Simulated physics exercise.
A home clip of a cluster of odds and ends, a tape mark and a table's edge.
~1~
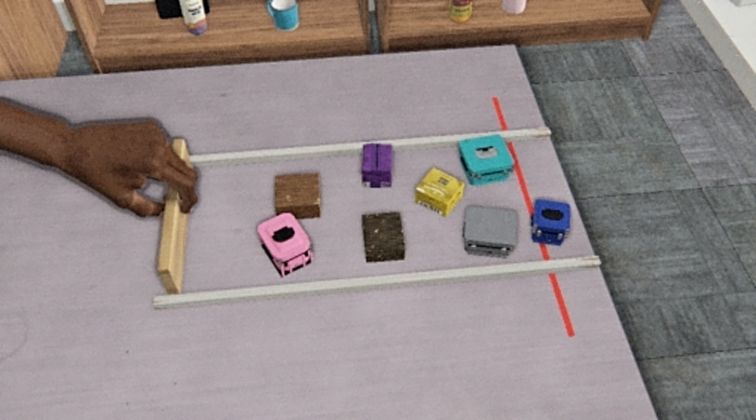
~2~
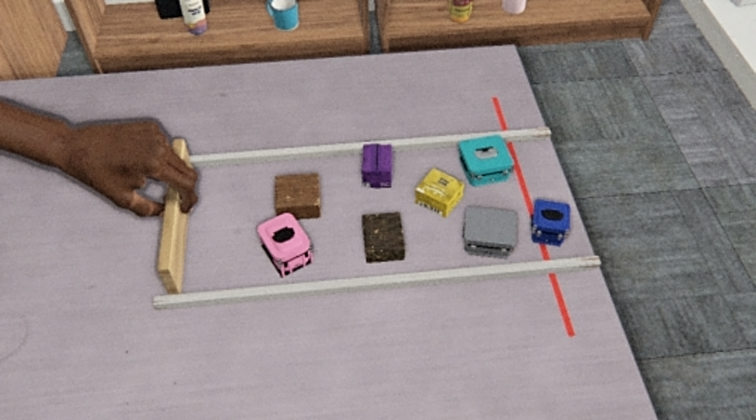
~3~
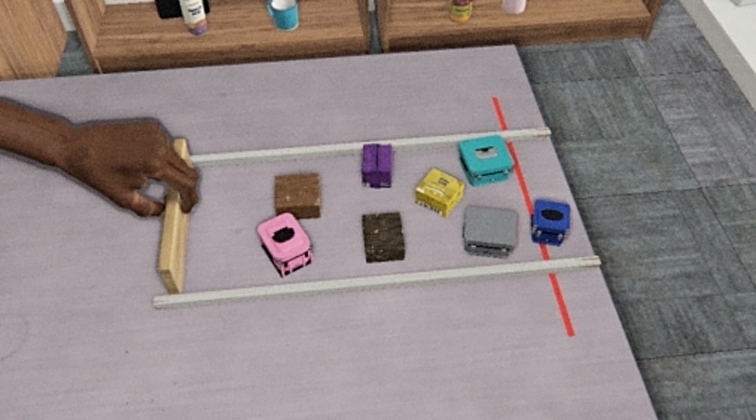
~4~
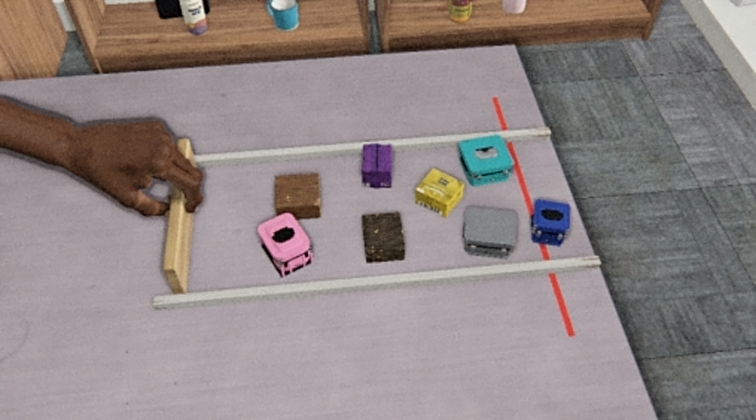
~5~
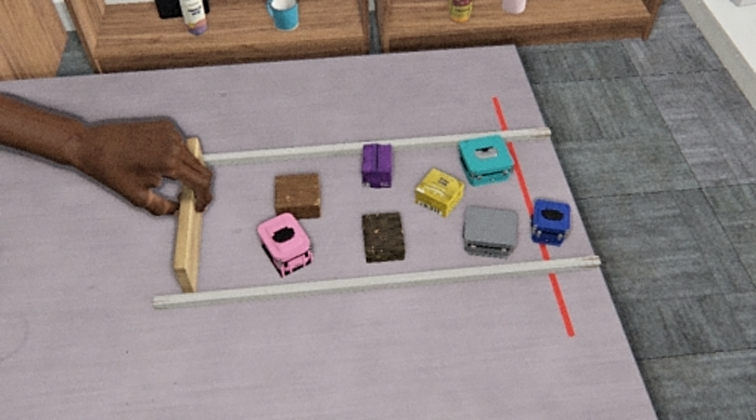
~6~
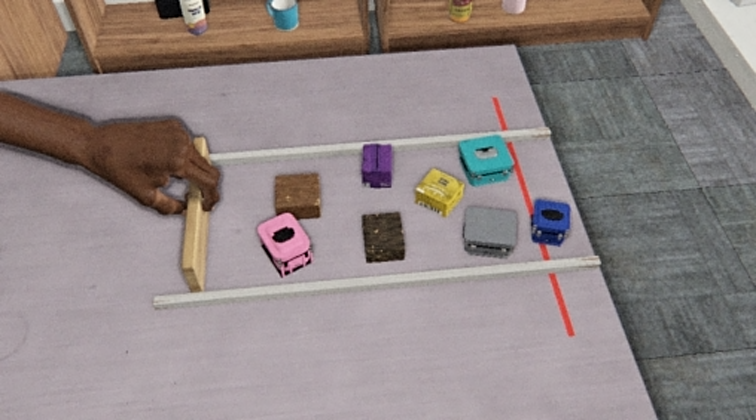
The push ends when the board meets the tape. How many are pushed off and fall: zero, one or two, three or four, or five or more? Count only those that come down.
As it turns out, the number that fall off is five or more.
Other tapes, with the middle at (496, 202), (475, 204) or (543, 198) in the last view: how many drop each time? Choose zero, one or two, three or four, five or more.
For each place: Just one or two; just one or two; at least five.
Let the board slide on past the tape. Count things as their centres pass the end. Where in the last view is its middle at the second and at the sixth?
Near (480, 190) and (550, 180).
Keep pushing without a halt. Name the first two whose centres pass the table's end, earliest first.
They are the blue case, the grey case.
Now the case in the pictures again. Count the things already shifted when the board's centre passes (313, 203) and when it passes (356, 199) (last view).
By then 2, and 4.
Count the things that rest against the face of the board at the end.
It touches 3.
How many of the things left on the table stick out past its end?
Overhanging: 0.
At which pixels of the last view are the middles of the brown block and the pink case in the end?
First (545, 176), then (559, 226).
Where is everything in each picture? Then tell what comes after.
In the first picture, blue case (550, 223); turquoise case (485, 161); grey case (489, 233); board (177, 214); tape (528, 199).
In the second picture, turquoise case (485, 161); black block (383, 237).
In the third picture, grey case (489, 233); purple box (377, 166).
In the fourth picture, blue case (549, 224); brown block (298, 197).
In the fifth picture, turquoise case (485, 161); pink case (285, 245).
In the sixth picture, blue case (549, 224); turquoise case (485, 161); grey case (489, 233); board (198, 212); tape (528, 199).
A little later, none off yet; blue case at rest near (549, 224); turquoise case at rest near (485, 161); grey case at rest near (489, 233).
When it is over, the number that fall off is five or more; down, black block, yellow box, grey case, turquoise case and blue case.
